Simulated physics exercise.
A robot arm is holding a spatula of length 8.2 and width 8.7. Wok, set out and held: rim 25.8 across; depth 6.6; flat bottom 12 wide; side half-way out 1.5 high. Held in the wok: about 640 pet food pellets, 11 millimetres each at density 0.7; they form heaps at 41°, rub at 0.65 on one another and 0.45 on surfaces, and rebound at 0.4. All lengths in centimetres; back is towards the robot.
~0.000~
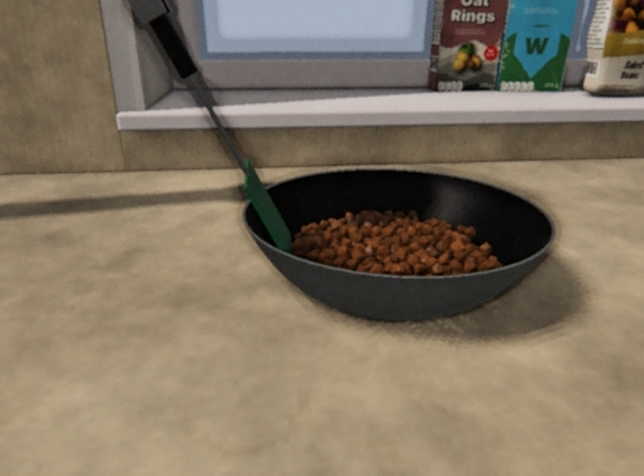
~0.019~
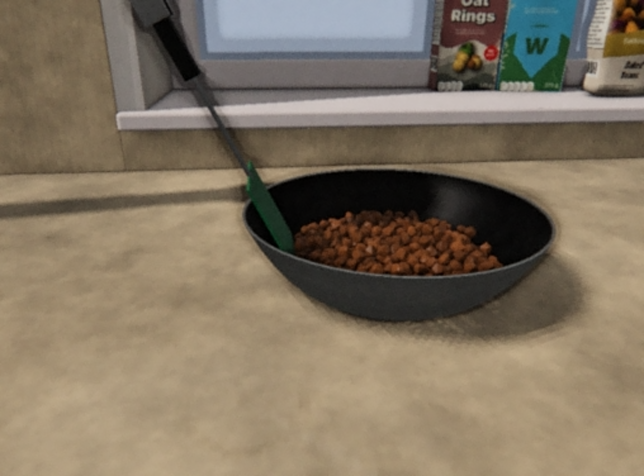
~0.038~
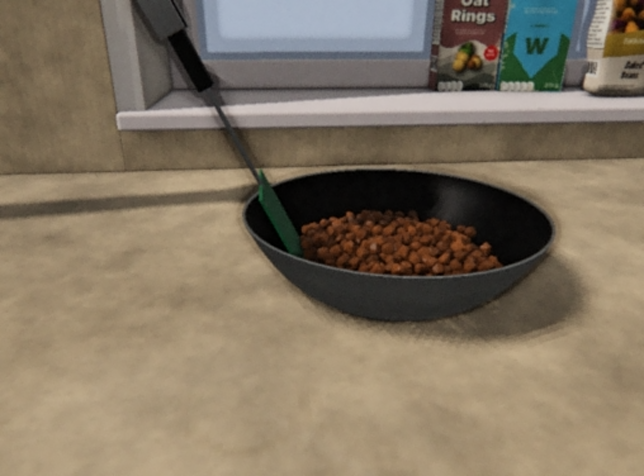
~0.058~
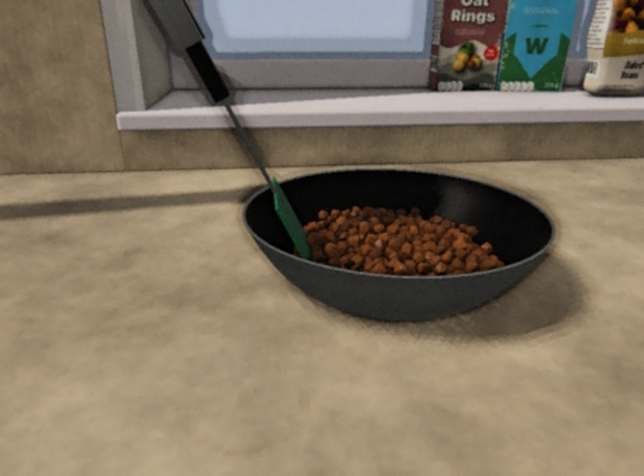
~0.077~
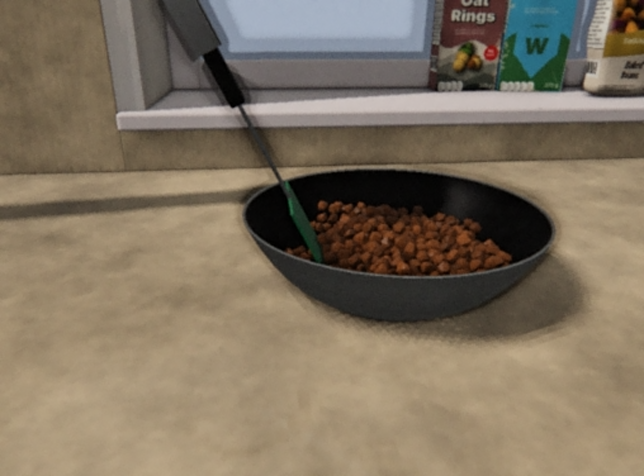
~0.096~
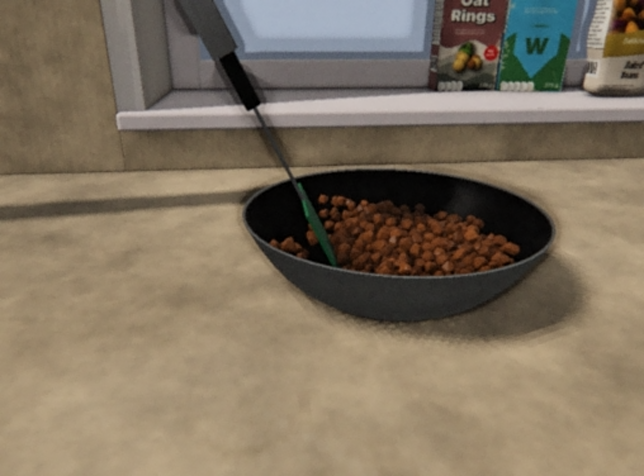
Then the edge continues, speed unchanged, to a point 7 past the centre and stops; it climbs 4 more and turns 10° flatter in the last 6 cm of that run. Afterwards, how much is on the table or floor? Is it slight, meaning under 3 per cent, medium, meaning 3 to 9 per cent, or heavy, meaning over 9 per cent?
It is heavy, over 9 per cent.
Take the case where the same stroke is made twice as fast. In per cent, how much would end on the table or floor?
In that case, close to 35 per cent.
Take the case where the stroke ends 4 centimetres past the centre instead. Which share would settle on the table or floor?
Roughly 0 %.
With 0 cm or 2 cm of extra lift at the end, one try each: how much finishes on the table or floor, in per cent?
It comes to around 15 per cent on the first try and around 10 per cent on the second.
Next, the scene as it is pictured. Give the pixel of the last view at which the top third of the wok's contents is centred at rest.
The middle lies somewhere around (484, 217).
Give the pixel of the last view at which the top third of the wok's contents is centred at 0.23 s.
Around (479, 213).
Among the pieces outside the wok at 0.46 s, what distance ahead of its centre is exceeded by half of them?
The distance is around 16 cm.
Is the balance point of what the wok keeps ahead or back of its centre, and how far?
What stays is shifted forward by around 5.0 cm.
After 0.16 s, sloping 64°, highest piece 11 above the table; 639 in the wok, 2 on the blade or in flight.
After 0.23 s, sloping 59°, highest piece 13 above the table; 638 in the wok, 3 on the blade or in flight.
After 0.46 s, sloping 54°, highest piece 9 above the table; 567 in the wok, 52 on the table or floor, 22 on the blade or in flight.
After 1.51 s, sloping 54°, highest piece 8 above the table; 564 in the wok, 77 on the table or floor.
At rest, 564 in the wok, 77 on the table or floor. That is 12 % on the table or floor.
